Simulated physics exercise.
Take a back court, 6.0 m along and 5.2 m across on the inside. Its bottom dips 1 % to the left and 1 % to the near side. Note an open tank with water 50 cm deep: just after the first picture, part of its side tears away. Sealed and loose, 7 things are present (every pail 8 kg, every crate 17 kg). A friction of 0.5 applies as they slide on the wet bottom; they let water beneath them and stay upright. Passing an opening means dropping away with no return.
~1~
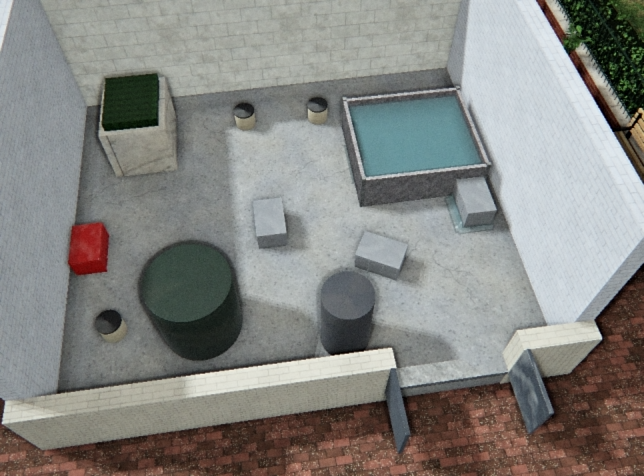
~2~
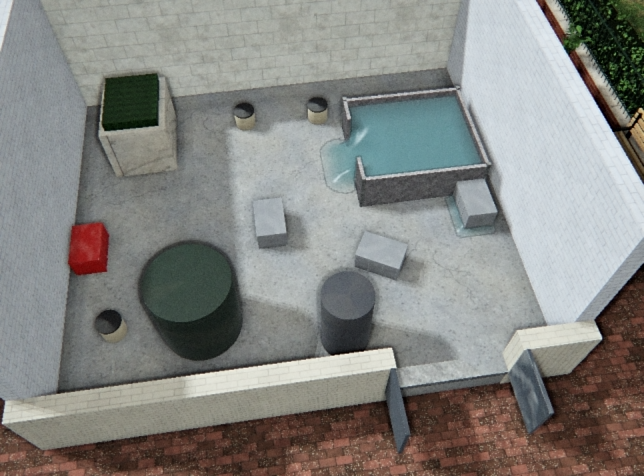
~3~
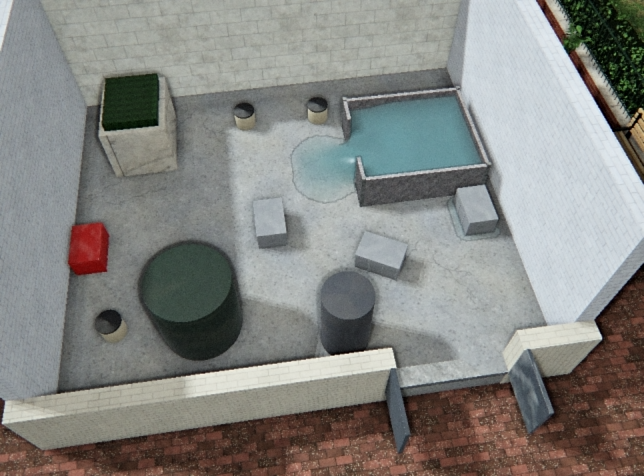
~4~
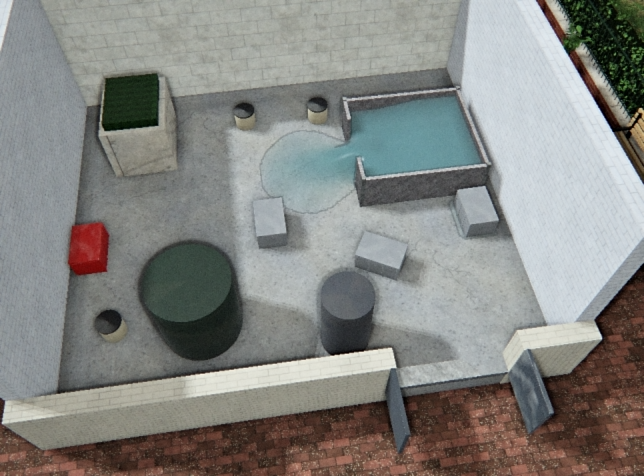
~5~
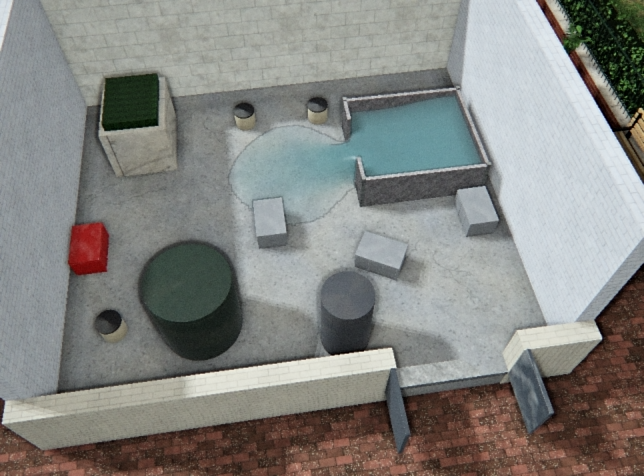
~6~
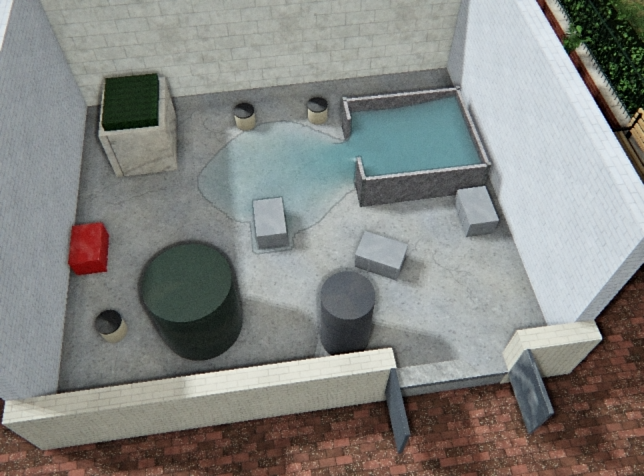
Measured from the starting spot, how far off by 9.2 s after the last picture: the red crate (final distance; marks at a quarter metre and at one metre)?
It ends well off its spot.
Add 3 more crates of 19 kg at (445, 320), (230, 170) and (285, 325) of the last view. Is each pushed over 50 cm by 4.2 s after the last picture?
Respectively: Smaller, greater, smaller.
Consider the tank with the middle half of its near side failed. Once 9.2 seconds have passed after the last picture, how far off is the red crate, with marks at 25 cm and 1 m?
What happens next is that the red crate does not really budge.
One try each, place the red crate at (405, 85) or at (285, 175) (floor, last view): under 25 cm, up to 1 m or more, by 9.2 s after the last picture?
One after the other: It stays more or less still, and then it is taken far off.
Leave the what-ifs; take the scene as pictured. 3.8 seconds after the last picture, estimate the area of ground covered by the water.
Somewhere around 20 m2, roughly.
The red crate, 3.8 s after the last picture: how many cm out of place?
Displacement by then near 200 cm.
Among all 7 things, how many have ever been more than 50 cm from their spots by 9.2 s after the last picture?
It works out to 4.
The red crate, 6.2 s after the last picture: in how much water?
About 10 cm.
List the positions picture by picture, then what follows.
In the first frame, the red crate at (86, 242), on the bottom; water covers 2.5 m2; 0 of 7 have shifted.
In the second frame, the red crate at (86, 242), on the bottom; water covers 2.9 m2; 0 of 7 have shifted.
In the third frame, the red crate at (86, 242), on the bottom; 3.5 m2 under water; 1 of 7 have shifted.
In the fourth frame, the red crate at (86, 242), on the bottom; 4.2 m2 under water; 1 of 7 have shifted.
In the fifth frame, the red crate at (86, 242), on the bottom; 5.0 m2 under water; 1 of 7 have shifted.
In the sixth frame, the red crate at (86, 242), on the bottom; water covers 5.9 m2; 1 of 7 have shifted.
Then, 1.2 s after the last picture the red crate is near (82, 244), 0.1 m from its start, aground; 0 of 7 are out; 0 afloat.
Then, 3.8 s after the last picture the red crate is near (111, 373), 1.9 m from its start, aground; 0 of 7 are out; 0 afloat.
Then, 6.2 s after the last picture the red crate is near (153, 365), 2.1 m from its start, afloat; 0 of 7 are out; 1 afloat.
Then, 9.2 s after the last picture the red crate is near (153, 366), 2.1 m from its start, aground; 0 of 7 are out; 0 afloat.
